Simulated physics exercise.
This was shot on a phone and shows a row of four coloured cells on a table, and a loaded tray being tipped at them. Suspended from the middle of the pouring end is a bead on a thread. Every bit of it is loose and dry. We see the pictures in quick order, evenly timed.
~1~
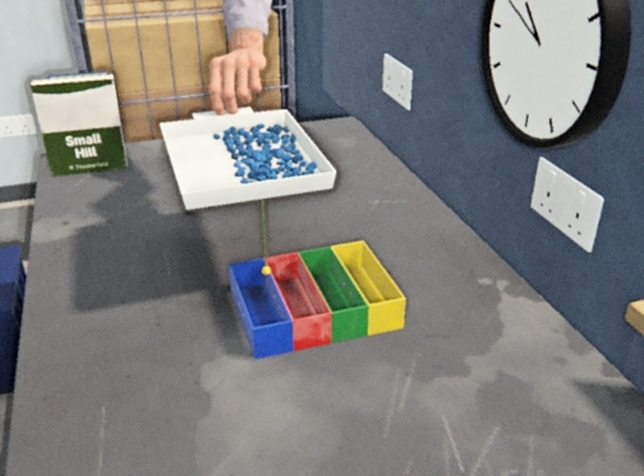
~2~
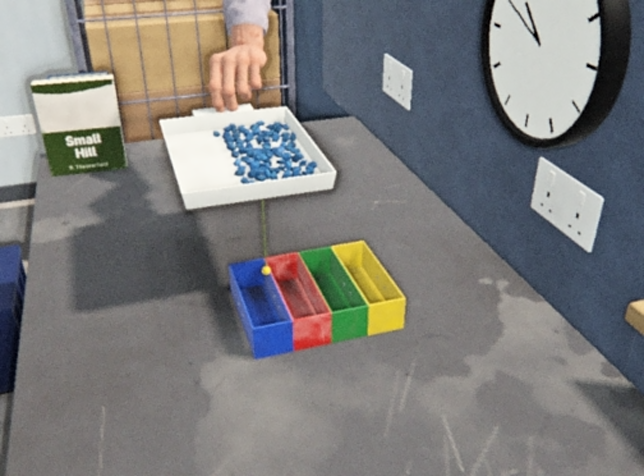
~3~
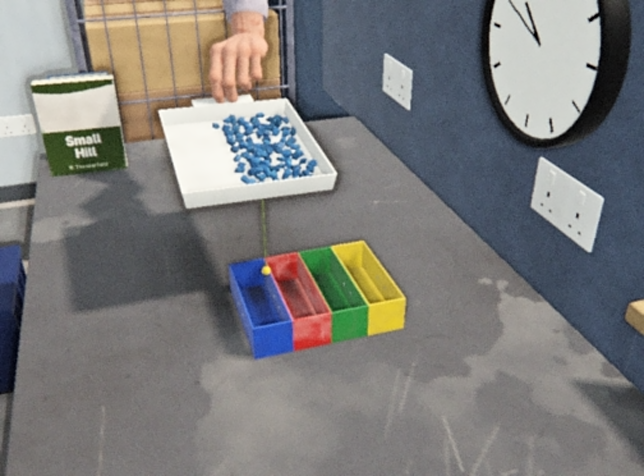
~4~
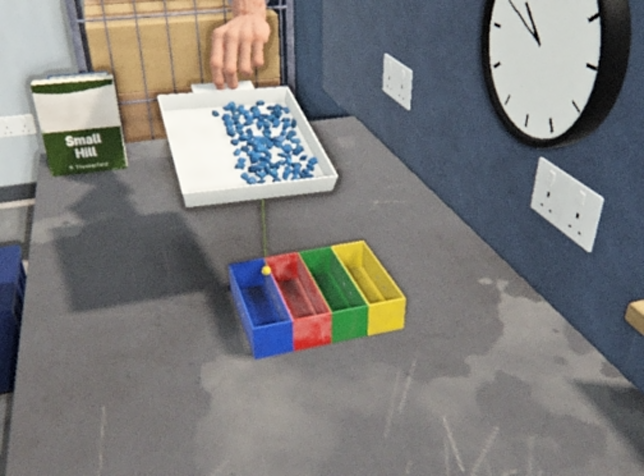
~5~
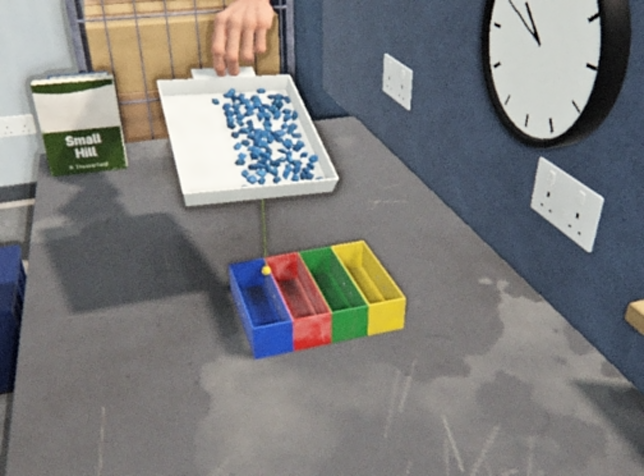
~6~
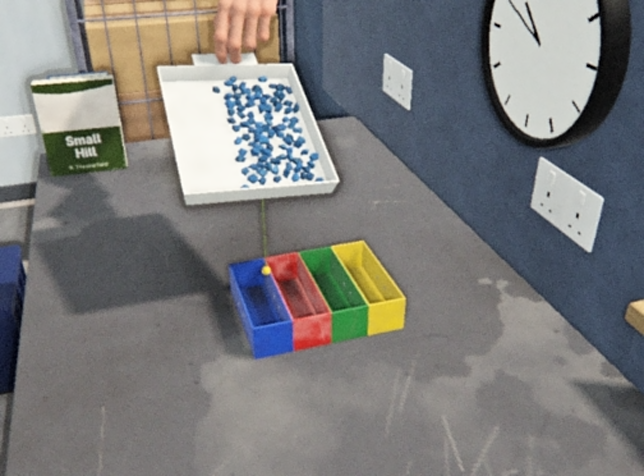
On a scuffed grey table beside a blue wall with a clock, a hand holds a white tray of small blue stones behind a row of blue, red, green and yellow cells. The hand gradually raises the tray's back edge, steepening it toward the cells, and the front edge dips slightly to the right.
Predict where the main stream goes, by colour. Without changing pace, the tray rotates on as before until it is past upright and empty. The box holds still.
I would say into the green one.
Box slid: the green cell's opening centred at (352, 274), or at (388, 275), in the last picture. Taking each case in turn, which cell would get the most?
The red cell first, the blue one second.
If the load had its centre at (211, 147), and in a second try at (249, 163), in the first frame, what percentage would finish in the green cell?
The first start yields 30 per cent, the second 30 per cent.
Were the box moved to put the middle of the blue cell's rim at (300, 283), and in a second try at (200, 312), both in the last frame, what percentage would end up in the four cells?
Around 80 then around 60 per cent.
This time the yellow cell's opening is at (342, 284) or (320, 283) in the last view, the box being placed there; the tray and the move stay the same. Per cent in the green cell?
40 and 30 in a hundred.
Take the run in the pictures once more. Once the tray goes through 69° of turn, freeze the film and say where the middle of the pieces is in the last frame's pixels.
Near the pixel (299, 181).
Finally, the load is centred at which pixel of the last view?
It settles centred around (327, 315).
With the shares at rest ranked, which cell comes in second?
That's that red cell.
Soon, tray tipped steeply; nearly all on the tray; a small part falling or outside the box.
A while on, tray tipped past a quarter turn; about a quarter on the tray; about a third in the green cell; about a quarter in the red cell; a small part in the blue cell; a small part in the yellow cell; about a quarter falling or outside the box.
Towards the end, tray tipped past a quarter turn; about half in the green cell; about a third in the red cell; a small part in the blue cell; a small part in the yellow cell; a small part falling or outside the box.
Finally, tray tipped past a quarter turn; about half in the green cell; about a third in the red cell; a small part in the blue cell; a small part in the yellow cell; a small part outside the box.
